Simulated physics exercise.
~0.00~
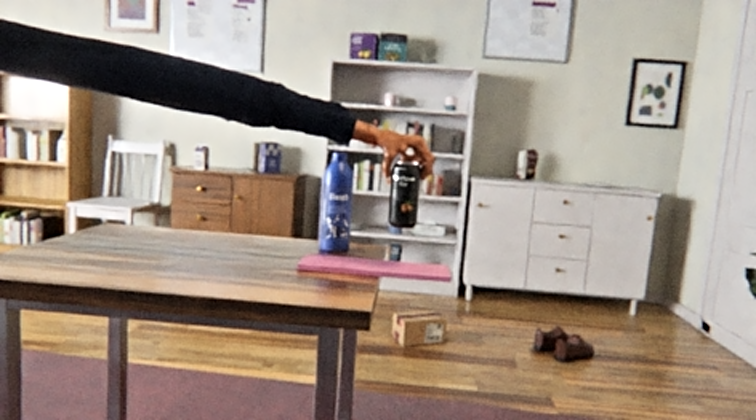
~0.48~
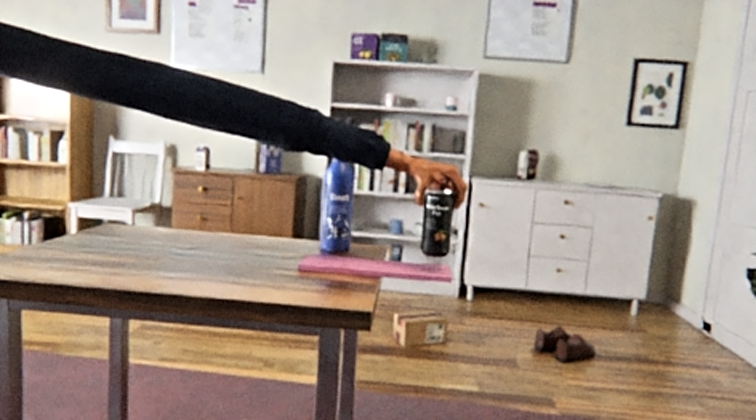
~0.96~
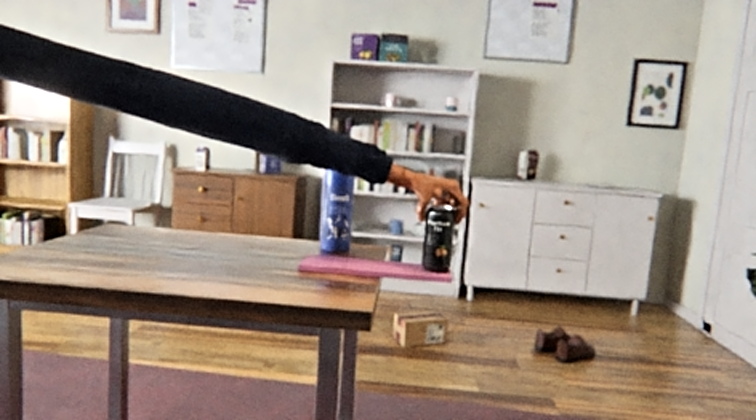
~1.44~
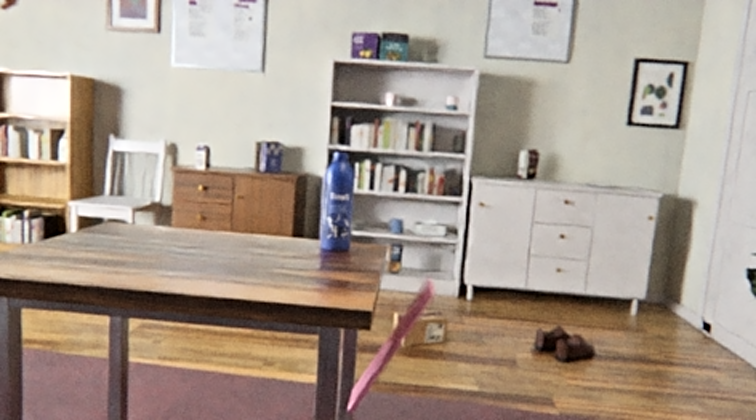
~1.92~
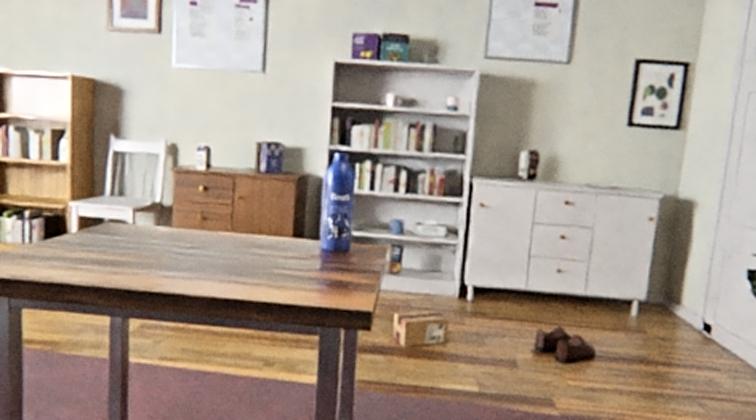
In a room with bookshelves, a hand lowered a black can onto the overhanging end of a pink plank on a wooden table and let go; the plank tipped and fell with the can, leaving the blue bottle standing on the table.
